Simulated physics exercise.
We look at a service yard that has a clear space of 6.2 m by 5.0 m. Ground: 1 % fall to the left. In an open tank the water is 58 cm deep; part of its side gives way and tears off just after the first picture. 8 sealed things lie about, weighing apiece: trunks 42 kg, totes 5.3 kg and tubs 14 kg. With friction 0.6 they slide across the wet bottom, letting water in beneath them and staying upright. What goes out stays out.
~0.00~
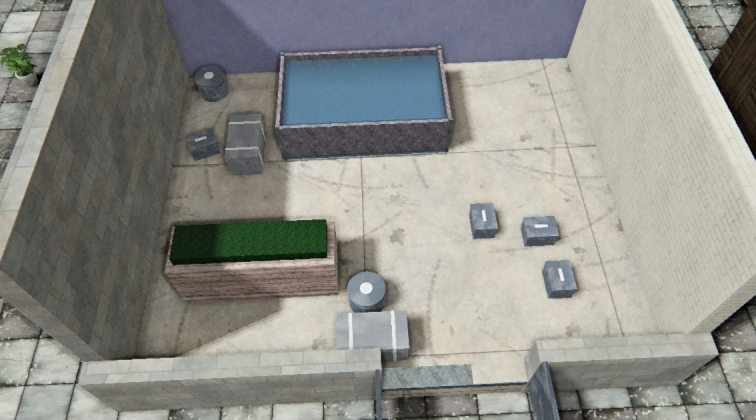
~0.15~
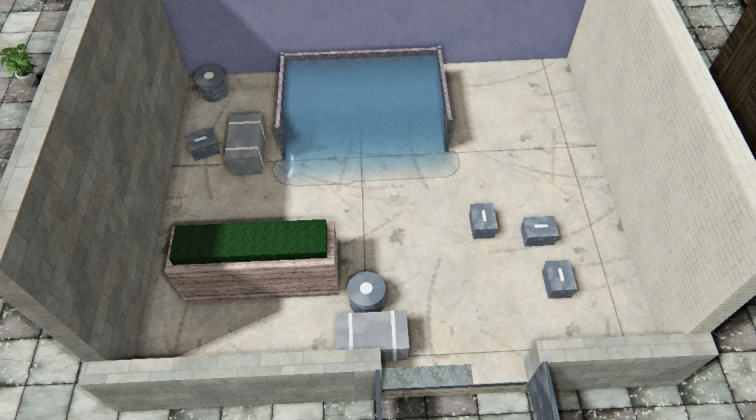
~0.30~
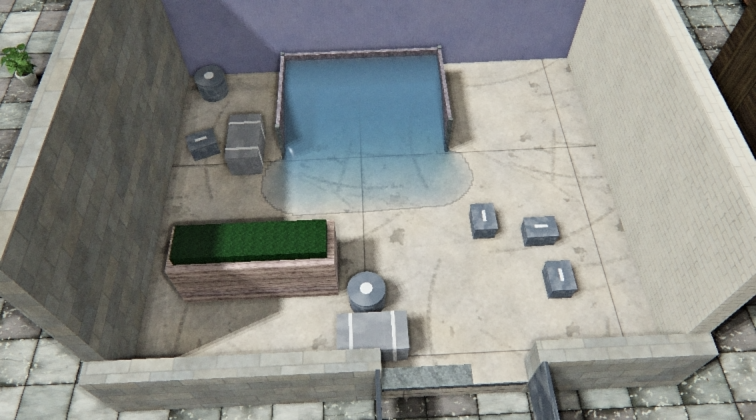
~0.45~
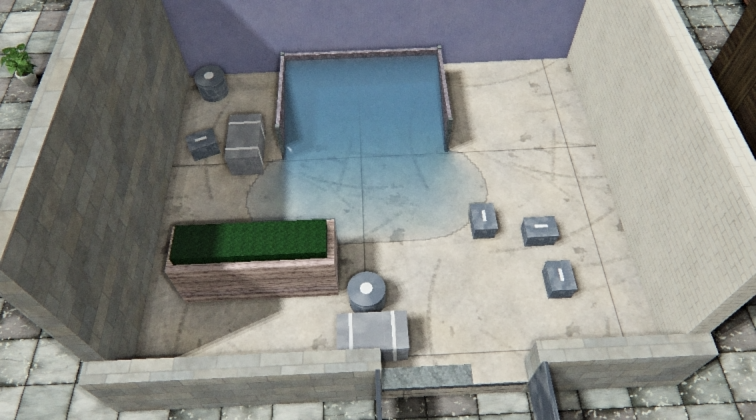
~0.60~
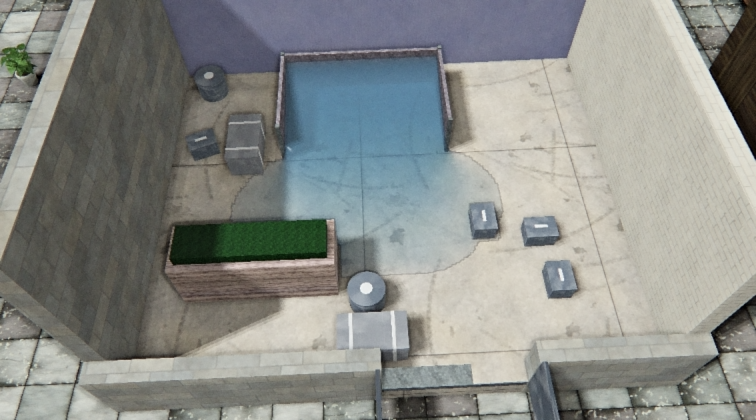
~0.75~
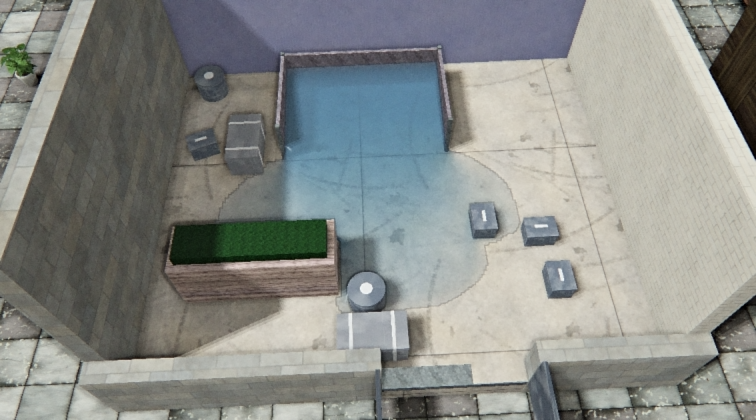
Water pours from the open front of a tank and spreads across the yard floor.
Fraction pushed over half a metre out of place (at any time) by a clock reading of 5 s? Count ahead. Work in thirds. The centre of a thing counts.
The share is at least two thirds.
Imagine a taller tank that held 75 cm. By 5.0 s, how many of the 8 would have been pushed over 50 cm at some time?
It would come to 6 of them.
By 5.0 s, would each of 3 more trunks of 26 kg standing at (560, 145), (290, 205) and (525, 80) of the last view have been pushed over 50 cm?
Order as given: Stays inside it, goes farther, stays inside it.
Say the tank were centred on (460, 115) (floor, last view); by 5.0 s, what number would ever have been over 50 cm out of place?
Then 4.
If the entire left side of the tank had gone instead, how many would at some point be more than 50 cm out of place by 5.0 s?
The answer then is 4.
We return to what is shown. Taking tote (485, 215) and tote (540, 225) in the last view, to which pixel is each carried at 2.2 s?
They should sit about (560, 328) and (597, 254) in the last view.
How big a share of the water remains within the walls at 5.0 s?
Around 76 per cent of the water is still in there.
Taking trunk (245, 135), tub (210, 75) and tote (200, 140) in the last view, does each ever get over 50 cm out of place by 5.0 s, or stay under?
First falling below it, second exceeding it, third exceeding it.
After 1.1 s 0 of 8 are over 50 cm from their spots; 1 afloat.
After 2.2 s 3 of 8 are over 50 cm from their spots; 1 afloat.
After 3.5 s 5 of 8 are over 50 cm from their spots; 4 afloat.
After 5.0 s 6 of 8 are over 50 cm from their spots, and 6 have been at some point; 6 afloat.
